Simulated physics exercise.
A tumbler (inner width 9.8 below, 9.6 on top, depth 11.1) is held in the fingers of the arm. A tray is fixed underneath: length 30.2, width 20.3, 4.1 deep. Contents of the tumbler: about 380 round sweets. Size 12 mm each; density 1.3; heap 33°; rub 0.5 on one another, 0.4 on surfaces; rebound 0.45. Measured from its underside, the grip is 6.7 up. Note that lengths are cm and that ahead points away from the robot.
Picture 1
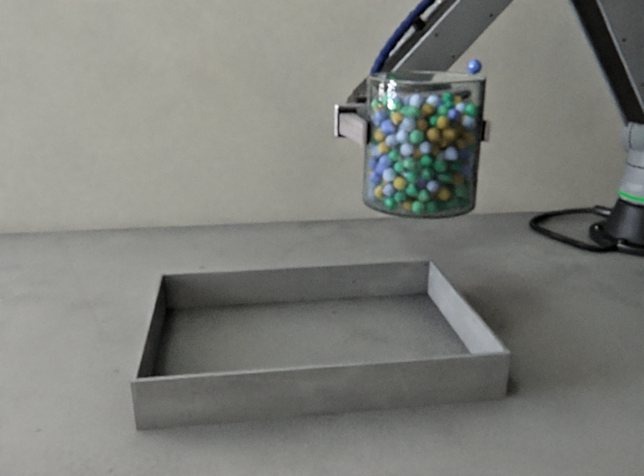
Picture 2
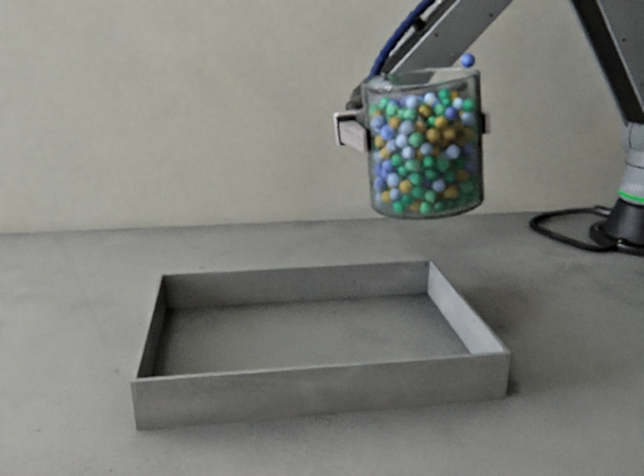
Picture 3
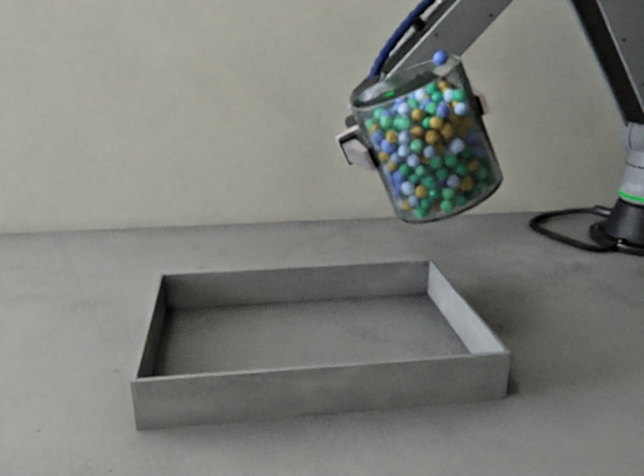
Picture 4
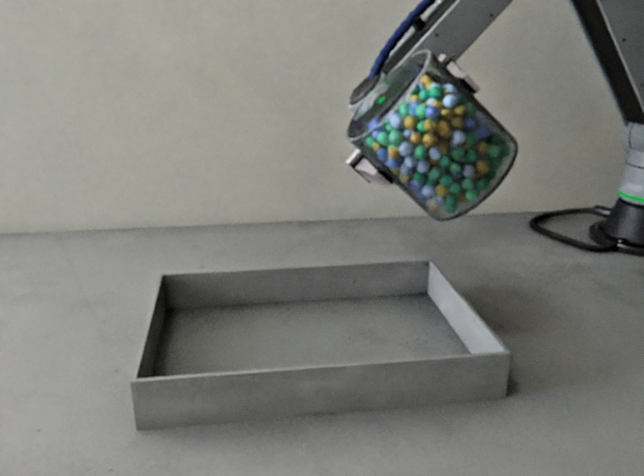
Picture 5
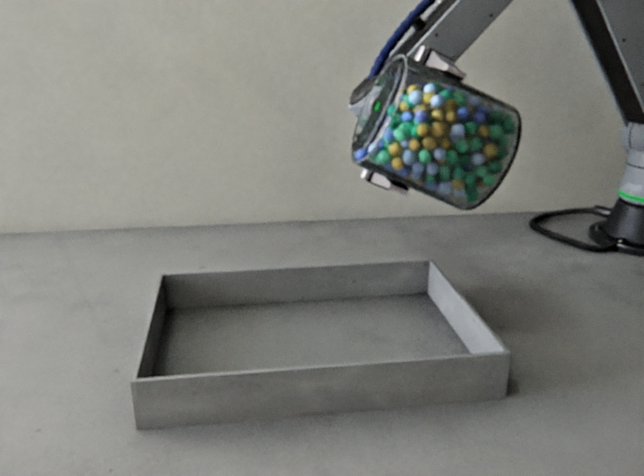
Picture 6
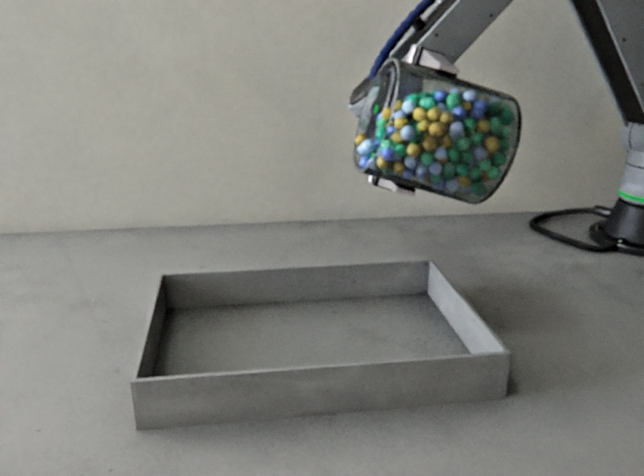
Above an empty grey tray, a robot arm steadily tilts a clear tumbler of colourful balls leftward.
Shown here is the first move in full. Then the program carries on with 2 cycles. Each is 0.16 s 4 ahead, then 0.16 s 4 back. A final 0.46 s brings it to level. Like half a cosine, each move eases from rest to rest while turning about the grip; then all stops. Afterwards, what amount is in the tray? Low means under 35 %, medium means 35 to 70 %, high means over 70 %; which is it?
It is low.
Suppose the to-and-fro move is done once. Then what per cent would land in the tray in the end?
In that case it would be roughly 10 per cent.
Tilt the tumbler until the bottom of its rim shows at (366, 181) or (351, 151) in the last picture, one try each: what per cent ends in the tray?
Near 50 and 5 in a hundred.
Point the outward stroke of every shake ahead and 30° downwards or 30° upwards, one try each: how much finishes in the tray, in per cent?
Result: Approx. 15 % and 25 %, one try each.
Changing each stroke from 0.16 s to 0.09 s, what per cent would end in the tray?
In that case about 45 in a hundred.
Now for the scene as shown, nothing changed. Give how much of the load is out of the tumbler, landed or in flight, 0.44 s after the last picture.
Roughly 10 percent is out.
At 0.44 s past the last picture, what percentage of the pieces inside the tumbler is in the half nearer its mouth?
Near 40 in a hundred.
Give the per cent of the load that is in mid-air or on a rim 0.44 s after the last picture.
1 per cent.
Then, 0.44 s later, tilted 73° forward, highest piece 23 above the table; 342 in the tumbler, 34 in the tray, 5 in flight or on a rim.
Then, 0.88 s later, tilted 34° forward, highest piece 23 above the table; 297 in the tumbler, 84 in the tray.
Then, 1.30 s later, level, highest piece 24 above the table; 297 in the tumbler, 84 in the tray.
Then, 2.35 s later, level, highest piece 24 above the table; 297 in the tumbler, 84 in the tray.
At rest, 297 in the tumbler, 84 in the tray. That is 22 % in the tray.
